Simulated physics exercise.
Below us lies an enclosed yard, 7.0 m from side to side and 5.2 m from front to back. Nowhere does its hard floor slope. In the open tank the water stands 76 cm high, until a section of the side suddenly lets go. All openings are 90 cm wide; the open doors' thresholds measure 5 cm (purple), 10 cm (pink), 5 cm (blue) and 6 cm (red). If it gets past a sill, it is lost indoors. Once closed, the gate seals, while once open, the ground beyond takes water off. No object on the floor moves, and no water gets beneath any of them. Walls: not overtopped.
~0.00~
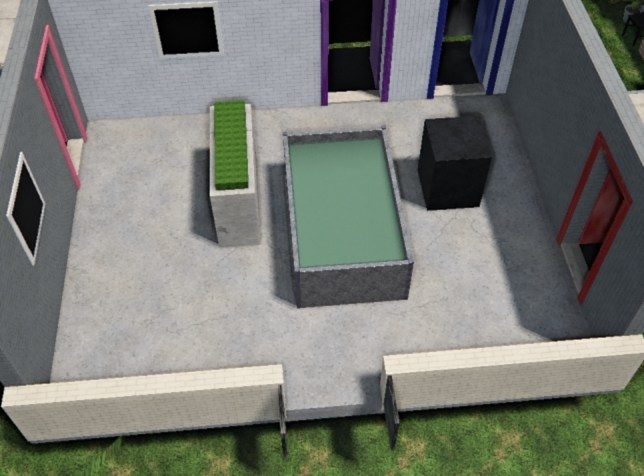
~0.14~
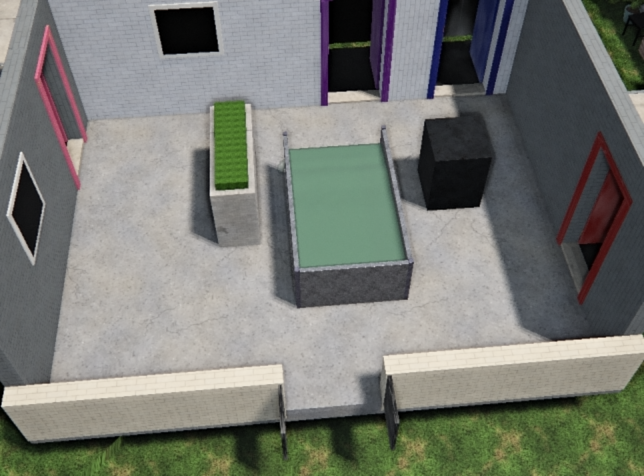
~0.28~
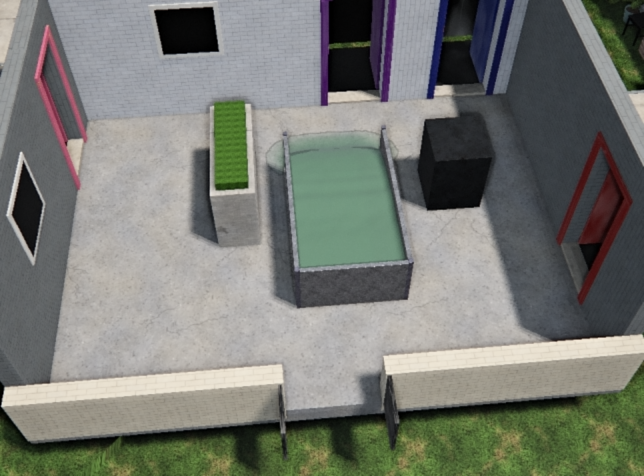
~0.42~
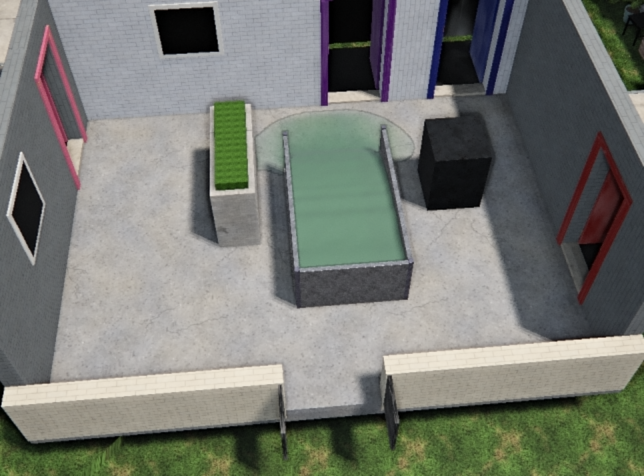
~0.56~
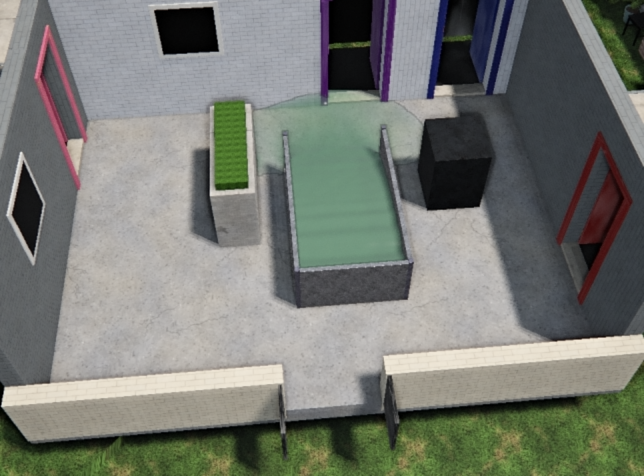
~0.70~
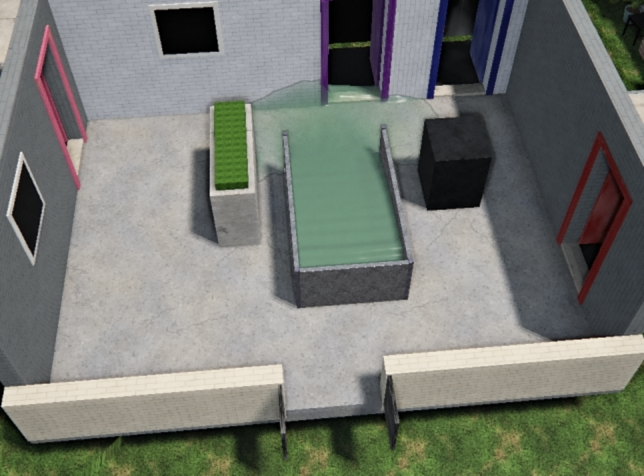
We see a walled yard with a tank of green water between a grass-topped planter and a black block; the tank's far side opens, and water spreads across the floor to the back wall around the purple doorway.
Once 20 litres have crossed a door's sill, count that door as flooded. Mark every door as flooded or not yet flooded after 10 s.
After that time, purple door: Flooded; pink door: Flooded; blue door: Flooded; red door: Not yet flooded.
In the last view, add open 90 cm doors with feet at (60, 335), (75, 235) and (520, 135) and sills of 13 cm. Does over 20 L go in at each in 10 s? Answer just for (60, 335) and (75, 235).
Well, the first one ends up on the low side, the second one on the low side.
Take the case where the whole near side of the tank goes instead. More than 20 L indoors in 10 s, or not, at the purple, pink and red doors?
So purple stays lower, pink stays lower, red tops it.
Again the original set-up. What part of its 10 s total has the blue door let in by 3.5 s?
Share: ~ 30 %.
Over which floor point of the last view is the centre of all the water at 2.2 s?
Roughly (314, 166).
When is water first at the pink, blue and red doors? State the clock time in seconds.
Times: Pink 1.8 seconds, blue 1.0 seconds, red 3.4 seconds.
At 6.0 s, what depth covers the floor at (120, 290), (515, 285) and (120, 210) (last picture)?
Roughly 4, 3 and 7 cm, in turn.
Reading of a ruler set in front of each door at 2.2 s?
In cm: Purple 32, pink 20, blue 10, red 0.
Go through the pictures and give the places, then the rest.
The first frame shows the open tank at (344, 198) is whole and still, 76 cm deep.
In the second frame, the front is at (282, 171), 0.8 m from the gap on the open tank's far side; 0.4 m2 of floor is under water; 76 cm left at the back of the open tank.
In the third frame, water pours out on the open tank's far side and has run 1.1 m, to (273, 152); typically 13 cm deep outside, 76 cm at the open tank's back.
In the fourth frame, water pours out on the open tank's far side and has run 1.4 m, to (275, 126); typically 10 cm deep outside, 76 cm at the open tank's back.
In the fifth frame, the front is at (263, 109), 1.9 m from the gap on the open tank's far side; 4.1 m2 of floor is under water; 72 cm left at the back of the open tank.
In the sixth frame, water pours out on the open tank's far side and has run 2.2 m, to a hidden place; typically 9 cm deep outside, 64 cm at the open tank's back.
After 1.4 s water covers 20 % of the floor and is deepest (46 cm) near (317, 113); purple door 30 cm at the sill, 195 L in, pink door not reached, blue door 8 cm at the sill, 0 L in, red door not reached.
After 2.2 s water covers 30 % of the floor and is deepest (38 cm) near (306, 114); purple door 32 cm at the sill, 417 L in, pink door 20 cm at the sill, 4 L in, blue door 10 cm at the sill, 6 L in, red door not reached.
After 3.5 s water covers 50 % of the floor and is deepest (24 cm) near (100, 120); purple door 20 cm at the sill, 618 L in, pink door 21 cm at the sill, 76 L in, blue door 8 cm at the sill, 18 L in, red door 2 cm at the sill, 0 L in.
After 6.0 s water covers 80 % of the floor and is deepest (14 cm) near (585, 354); purple door 10 cm at the sill, 717 L in, pink door 11 cm at the sill, 124 L in, blue door 7 cm at the sill, 41 L in, red door 6 cm at the sill, 0 L in.
After 10.0 s water covers 95 % of the floor and is deepest (10 cm) near (451, 378); purple door 5 cm at the sill, 734 L in, pink door 5 cm at the sill, 126 L in, blue door 6 cm at the sill, 54 L in, red door 3 cm at the sill, 0 L in.
